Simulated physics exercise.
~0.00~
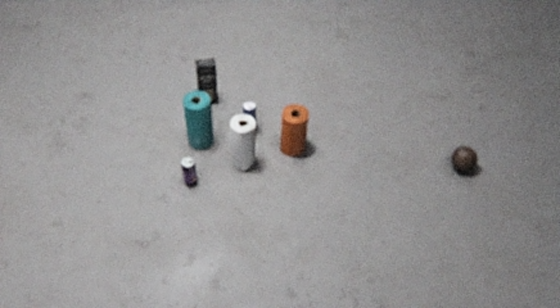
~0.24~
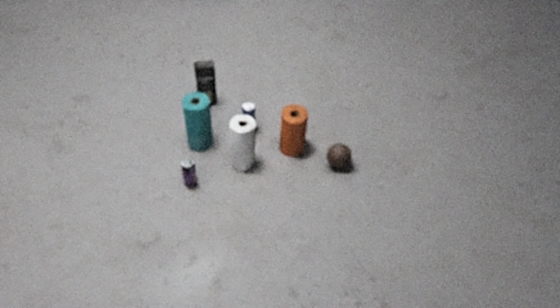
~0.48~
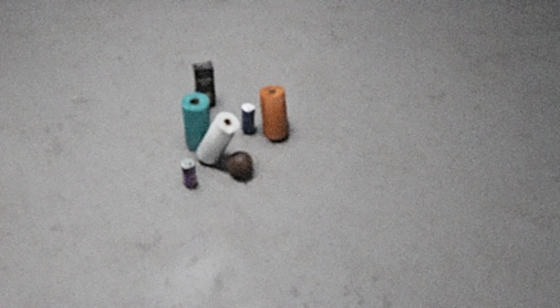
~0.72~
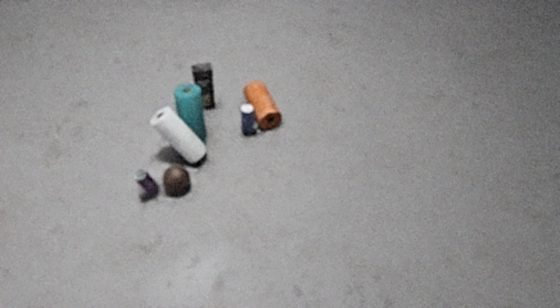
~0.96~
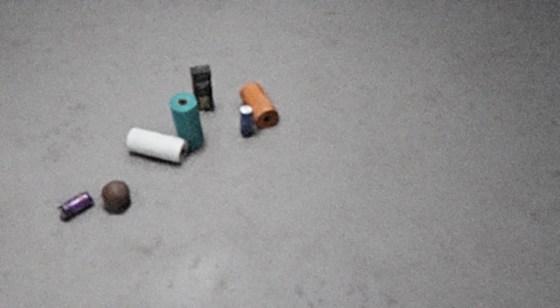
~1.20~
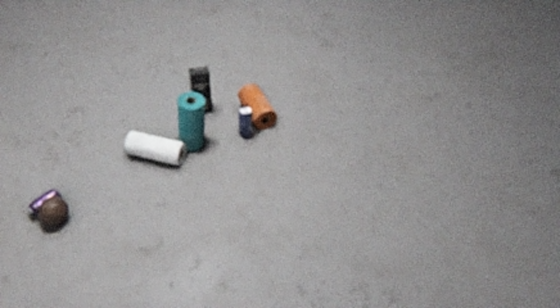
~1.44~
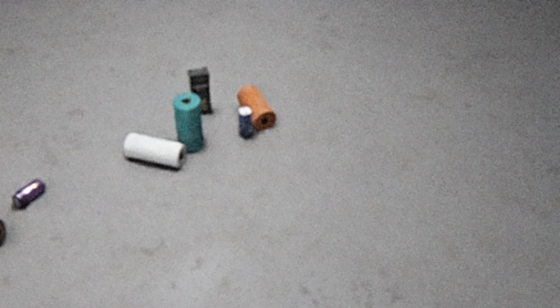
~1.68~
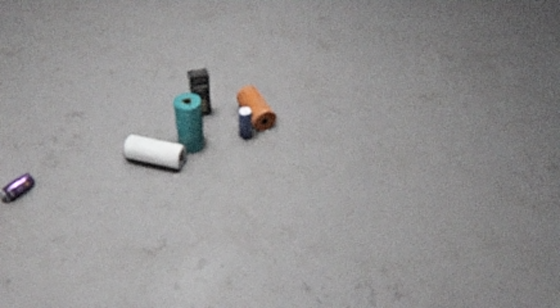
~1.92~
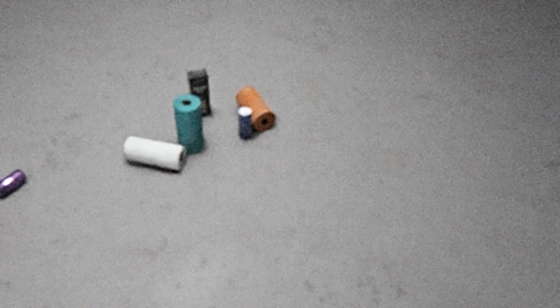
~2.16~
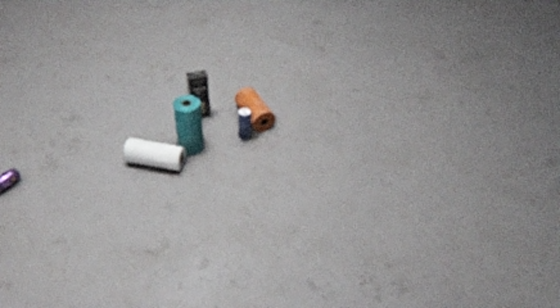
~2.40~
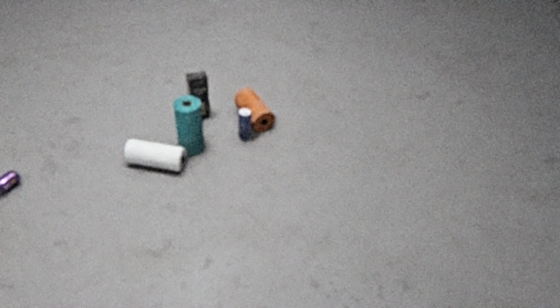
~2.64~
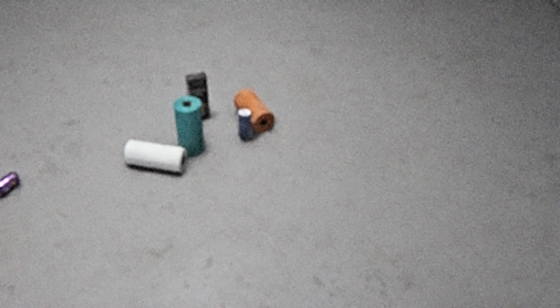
A turquoise roll stayed standing among several rolls, cans and a black carton as a brown ball rolled in from the right, toppled the orange and white rolls, then knocked over the purple can and rolled out of view at the left.
